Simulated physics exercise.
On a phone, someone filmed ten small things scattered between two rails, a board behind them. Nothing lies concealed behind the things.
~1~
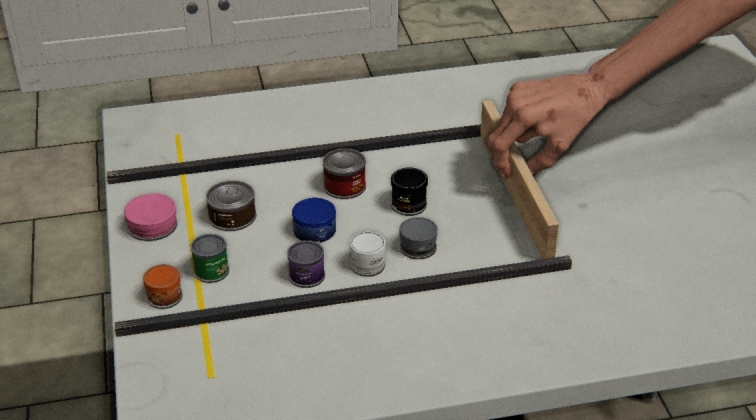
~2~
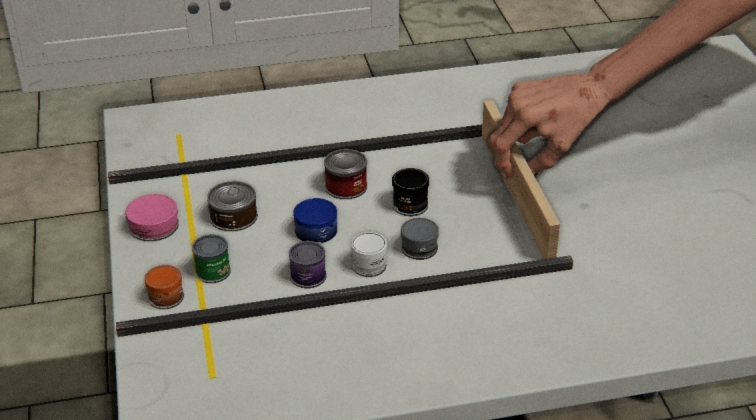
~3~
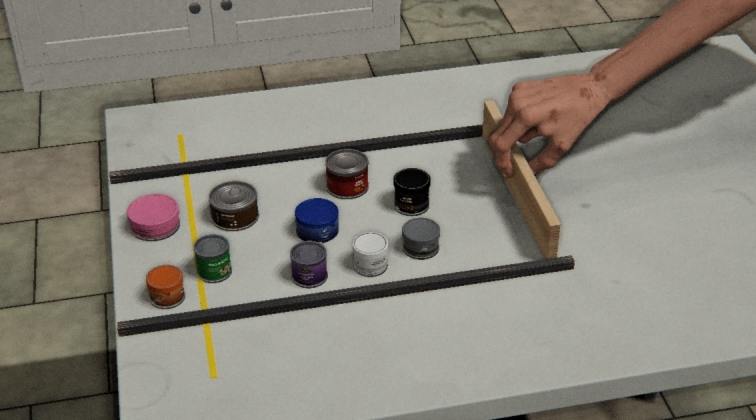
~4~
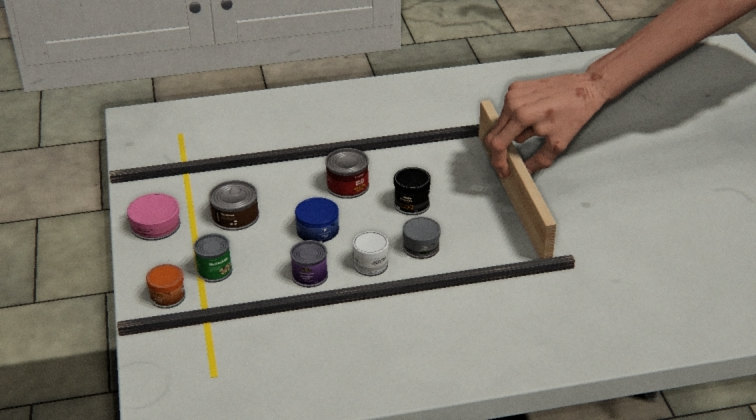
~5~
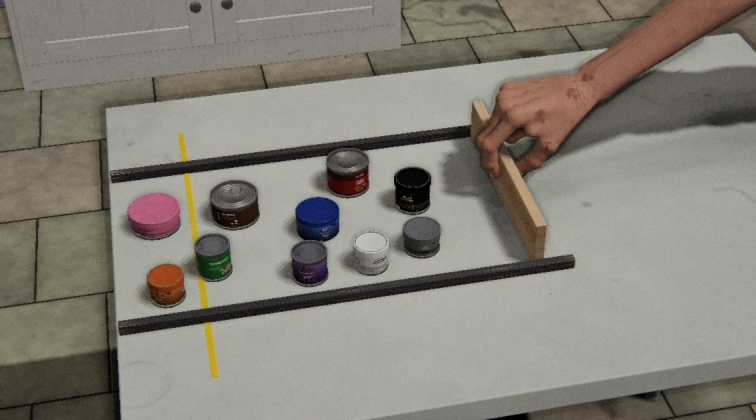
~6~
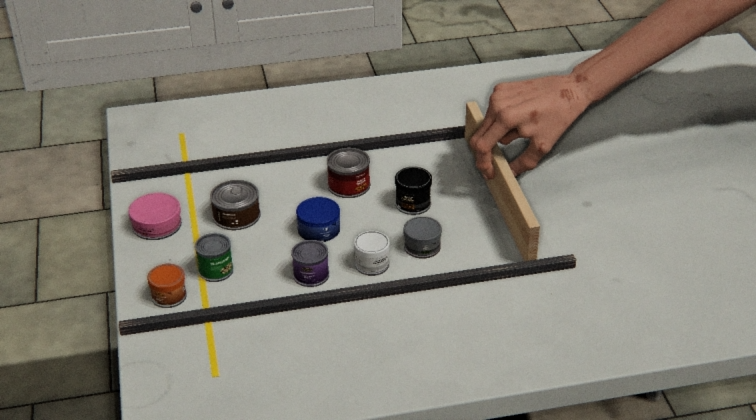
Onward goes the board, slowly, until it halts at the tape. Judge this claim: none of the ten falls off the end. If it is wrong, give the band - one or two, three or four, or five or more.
All but one or two remain.
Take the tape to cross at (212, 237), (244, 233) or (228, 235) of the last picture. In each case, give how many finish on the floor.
Respectively 1, 0 and 0.
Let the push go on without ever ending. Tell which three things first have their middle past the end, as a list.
Pink pot, orange tin, brown tin.
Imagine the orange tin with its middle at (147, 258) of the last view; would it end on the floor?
From that start, the object then is safe.
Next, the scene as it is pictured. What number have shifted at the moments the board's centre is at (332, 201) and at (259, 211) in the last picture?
Well, it's 6 at the first one and 9 at the second.
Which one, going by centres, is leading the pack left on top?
The answer is the orange tin.
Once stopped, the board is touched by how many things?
The number is 4.
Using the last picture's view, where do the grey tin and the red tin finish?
Taking them in turn, first comes (182, 272), then (169, 194).
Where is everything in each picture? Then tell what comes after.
Pink pot (151, 217); orange tin (163, 287); green tin (210, 259); board (516, 177); tape (192, 240), in the first picture.
Orange tin (165, 287); red tin (346, 174), in the second picture.
Green tin (213, 259); grey tin (421, 239), in the third picture.
Pink pot (154, 217); brown tin (234, 205), in the fourth picture.
Orange tin (167, 286); purple tin (310, 263), in the fifth picture.
Pink pot (156, 216); orange tin (167, 286); green tin (214, 257); board (499, 179); tape (196, 239), in the sixth picture.
A little later, none off yet; pink pot at rest near (156, 216); orange tin at rest near (167, 286); green tin at rest near (214, 257).
When it is over, the number that fall off is one or two; down, pink pot.
